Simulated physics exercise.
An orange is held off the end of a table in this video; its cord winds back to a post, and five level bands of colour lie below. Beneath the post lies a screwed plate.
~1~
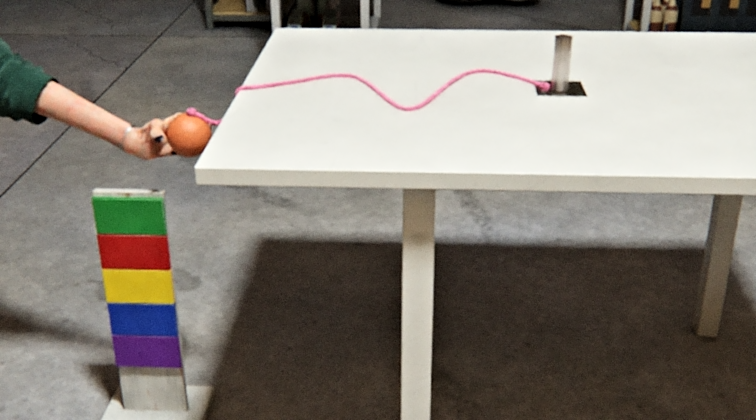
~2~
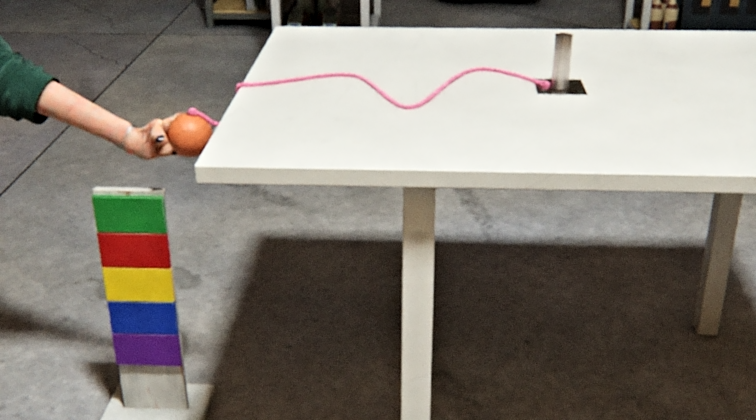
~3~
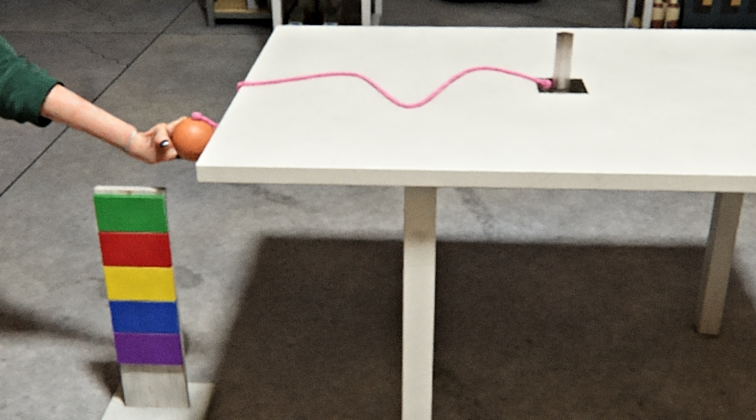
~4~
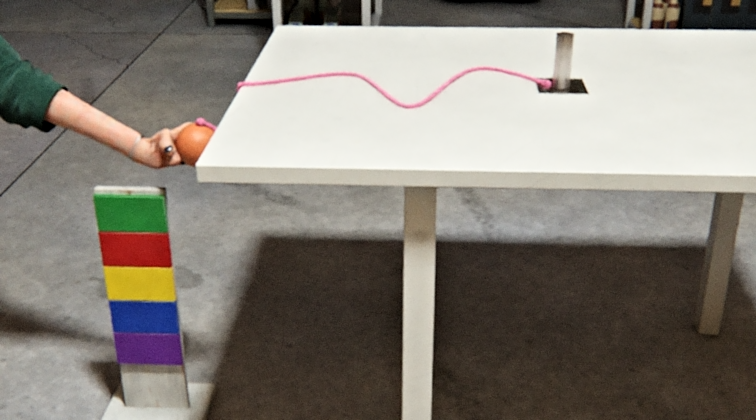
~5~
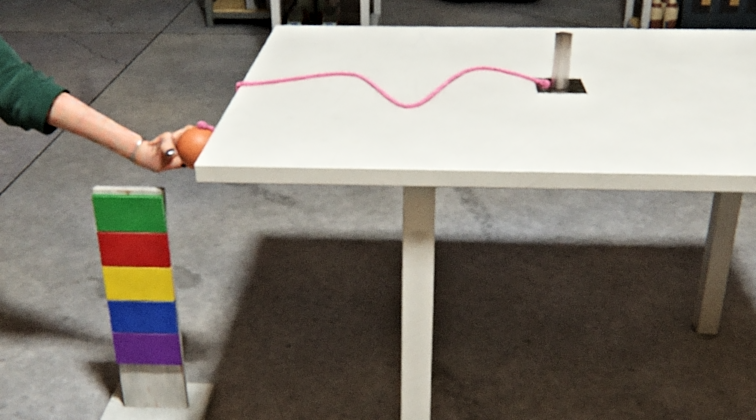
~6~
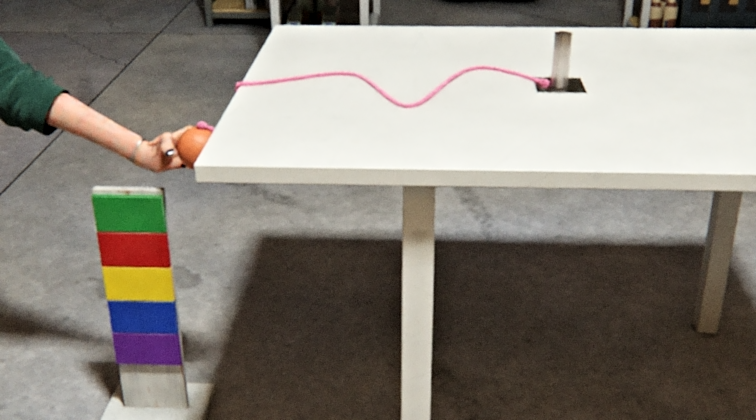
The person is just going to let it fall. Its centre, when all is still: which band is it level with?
It is level with the blue band.
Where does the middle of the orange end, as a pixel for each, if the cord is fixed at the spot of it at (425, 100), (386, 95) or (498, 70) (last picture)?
(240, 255), (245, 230), (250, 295).
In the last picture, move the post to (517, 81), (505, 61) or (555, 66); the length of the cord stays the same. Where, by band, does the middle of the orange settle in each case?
The first case gives purple, the second purple and the third blue.
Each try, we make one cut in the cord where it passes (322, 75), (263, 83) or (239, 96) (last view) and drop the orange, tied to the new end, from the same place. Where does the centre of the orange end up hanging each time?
The pixels are (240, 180), (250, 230) and (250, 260), in the order of the tries.
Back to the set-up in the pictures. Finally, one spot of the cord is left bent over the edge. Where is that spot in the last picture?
That spot is roughly at (373, 85).
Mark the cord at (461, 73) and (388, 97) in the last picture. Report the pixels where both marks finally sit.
They finish close to (434, 85) and close to (280, 86).
Soon after, orange near (220, 313); level with blue.
Then, orange near (279, 305); level with blue.
Further on, orange near (242, 315); level with blue.
At rest, orange near (257, 315); level with blue. The blue one.
